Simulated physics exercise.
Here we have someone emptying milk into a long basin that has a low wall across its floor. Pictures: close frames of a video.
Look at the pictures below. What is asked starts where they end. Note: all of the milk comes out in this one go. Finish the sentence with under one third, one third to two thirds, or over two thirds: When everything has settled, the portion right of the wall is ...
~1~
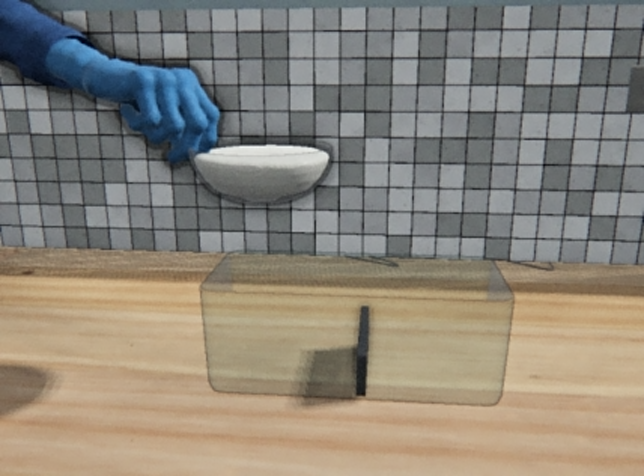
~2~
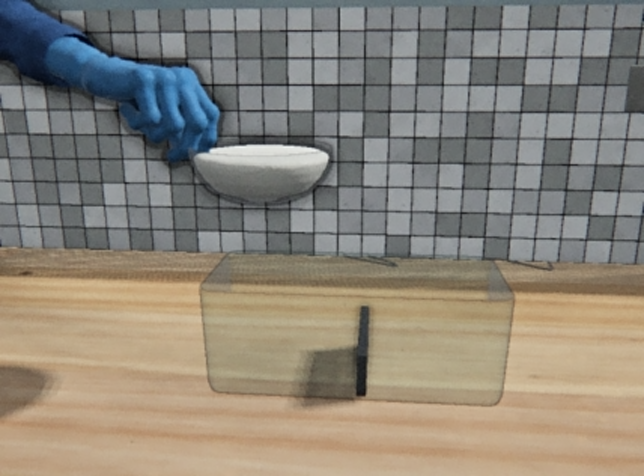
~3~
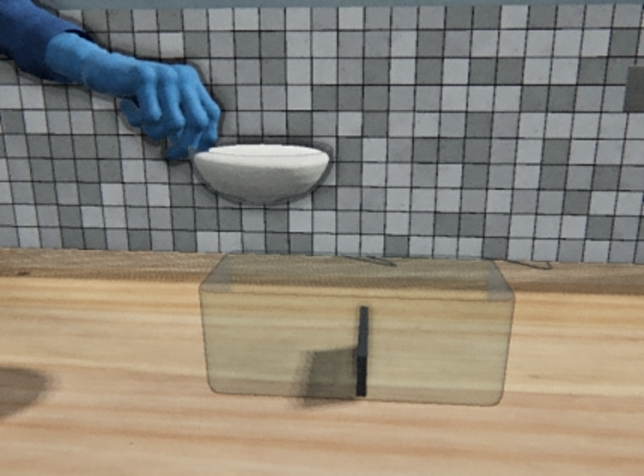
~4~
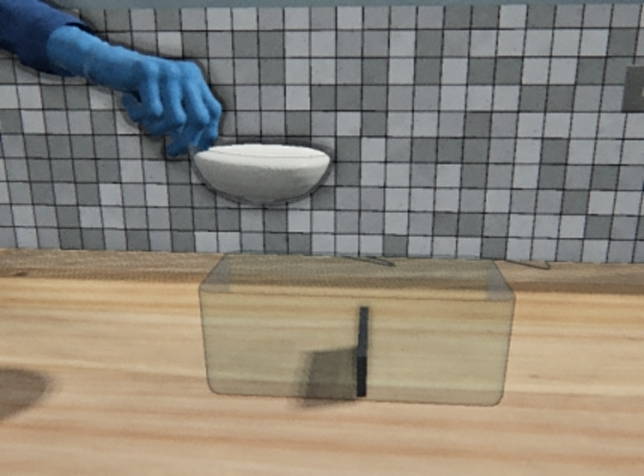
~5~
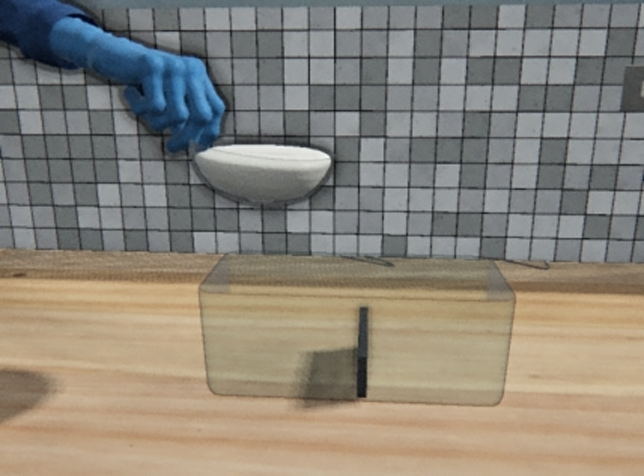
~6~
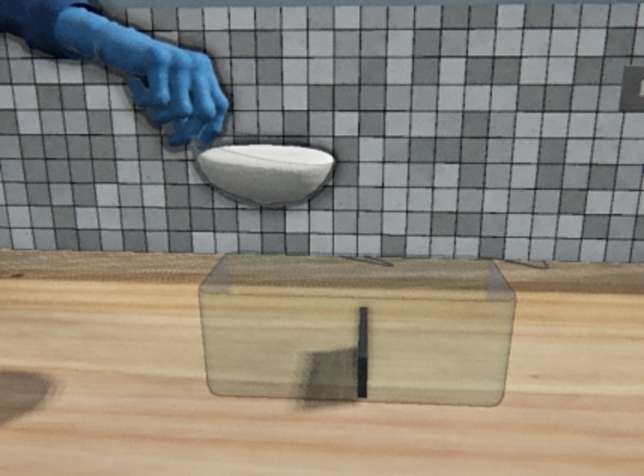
When everything has settled, the portion right of the wall is over two thirds.
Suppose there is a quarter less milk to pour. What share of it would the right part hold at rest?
The share comes to some 70 parts in a hundred.
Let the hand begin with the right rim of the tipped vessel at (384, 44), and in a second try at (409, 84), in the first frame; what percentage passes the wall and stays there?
Result, first then second: About 95 % and about 85 %.
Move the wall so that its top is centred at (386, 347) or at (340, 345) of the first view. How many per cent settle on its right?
Roughly 50 % and 80 %.
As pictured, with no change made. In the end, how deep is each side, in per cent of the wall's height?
Close to 10 for the left and 40 for the right.
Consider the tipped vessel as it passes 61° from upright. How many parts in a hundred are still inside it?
Roughly 30 %.
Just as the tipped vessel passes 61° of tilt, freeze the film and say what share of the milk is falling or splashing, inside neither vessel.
30 %.
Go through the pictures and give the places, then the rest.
It leans 0°; its right rim is at (332, 149); the milk meets the walls at (198, 154) and (329, 155); the long basin's rim runs from (216, 270) to (503, 279); the wall's top is at (364, 330), in the first frame.
It leans 0°; its right rim is at (332, 149); the milk meets the walls at (198, 153) and (329, 155), in the second frame.
It leans 2°; its right rim is at (332, 151); the milk meets the walls at (198, 153) and (329, 157), in the third frame.
It leans 4°; its right rim is at (333, 154); the milk meets the walls at (198, 152) and (330, 157), in the fourth frame.
It leans 7°; its right rim is at (333, 158); the milk meets the walls at (199, 152) and (331, 157), in the fifth frame.
It leans 11°; its right rim is at (334, 163); the milk meets the walls at (201, 153) and (334, 157), in the sixth frame.
A moment on, the tilt is 61° and 29 per cent is still to pour, 3 is left of the wall and 37 right of it.
Next, the tilt is 95° and 0 per cent is still to pour, 23 is left of the wall and 75 right of it.
Then the tilt is 105° and 0 per cent is still to pour, 25 is left of the wall and 75 right of it.
Later the tilt is 105° and 0 per cent is still to pour, 25 is left of the wall and 75 right of it.
In the end 25 per cent lies left of the wall, 75 right of it and 1 outside.
